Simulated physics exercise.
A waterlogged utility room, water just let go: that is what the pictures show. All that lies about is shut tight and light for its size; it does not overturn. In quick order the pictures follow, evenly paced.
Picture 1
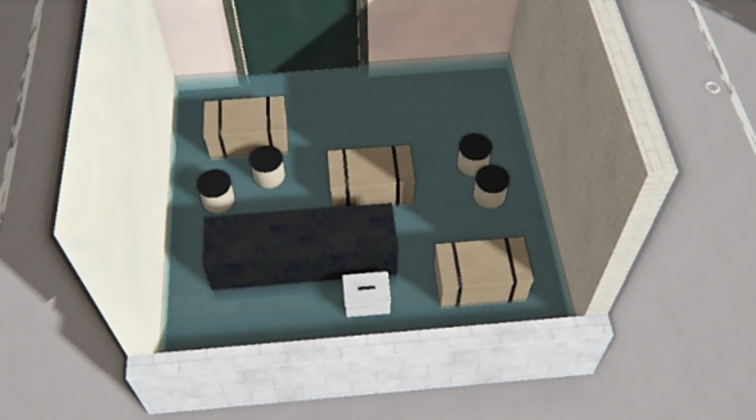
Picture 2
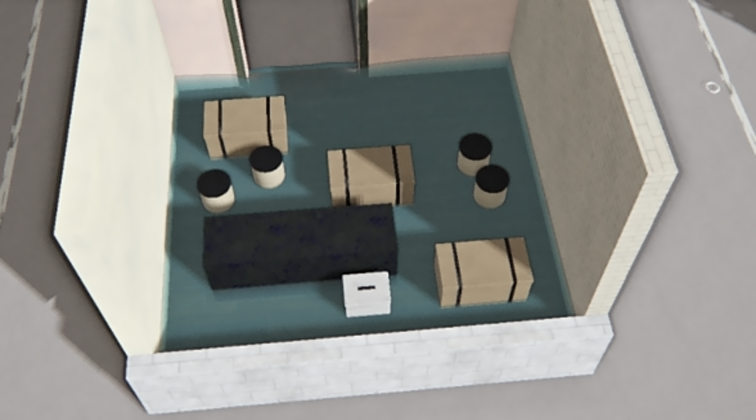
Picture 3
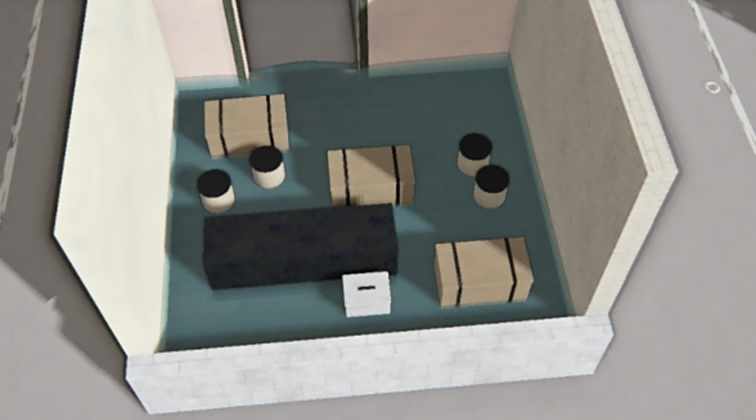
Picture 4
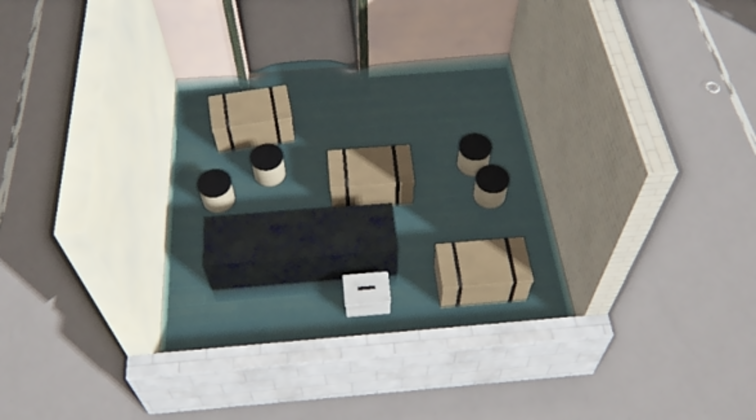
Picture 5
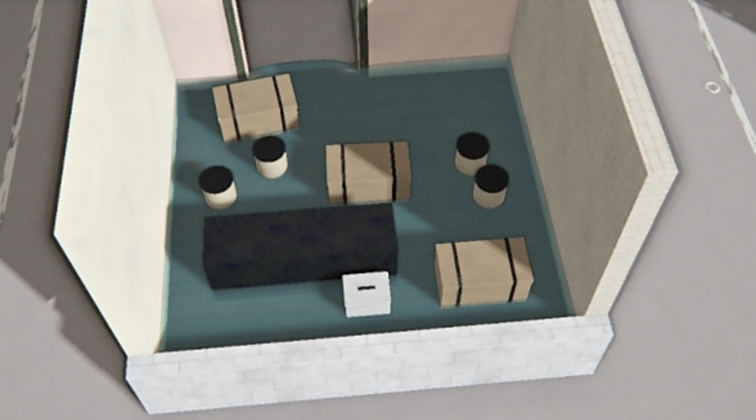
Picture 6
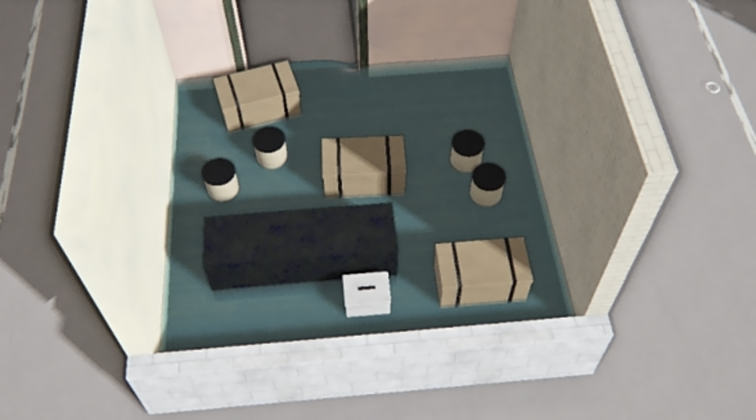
A dark green door at the back of a flooded room opened, and the wooden trunk nearest it drifted toward the gap, turning slightly, while another trunk and some black-topped pails shifted a little.
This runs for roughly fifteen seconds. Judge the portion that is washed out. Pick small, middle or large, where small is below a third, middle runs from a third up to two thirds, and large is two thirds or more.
Large.
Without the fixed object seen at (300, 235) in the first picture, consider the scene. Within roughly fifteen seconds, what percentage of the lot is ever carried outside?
Around 60 in a hundred.
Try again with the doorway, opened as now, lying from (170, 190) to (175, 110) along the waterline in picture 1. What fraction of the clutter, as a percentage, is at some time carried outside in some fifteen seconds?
Near 50 percent, give or take.
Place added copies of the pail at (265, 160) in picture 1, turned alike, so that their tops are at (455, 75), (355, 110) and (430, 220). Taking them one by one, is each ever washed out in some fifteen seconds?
First escapes, second escapes, third doesn't escape.
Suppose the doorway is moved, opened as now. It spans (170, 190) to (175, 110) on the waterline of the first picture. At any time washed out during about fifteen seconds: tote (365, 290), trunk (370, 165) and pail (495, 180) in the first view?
Retained, lost and retained.
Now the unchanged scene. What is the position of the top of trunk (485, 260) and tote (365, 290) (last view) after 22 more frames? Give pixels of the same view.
Roughly (433, 164) and roughly (434, 263).
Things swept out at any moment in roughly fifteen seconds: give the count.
Result - 6.
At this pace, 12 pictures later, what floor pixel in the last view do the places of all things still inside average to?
Roughly (377, 174).
A moment on, 0 of 8 are out; 8 afloat.
Next, 2 of 8 are out; 6 afloat.
Later, 5 of 8 are out; 3 afloat.
In the end, 6 of 8 are out; 2 afloat.
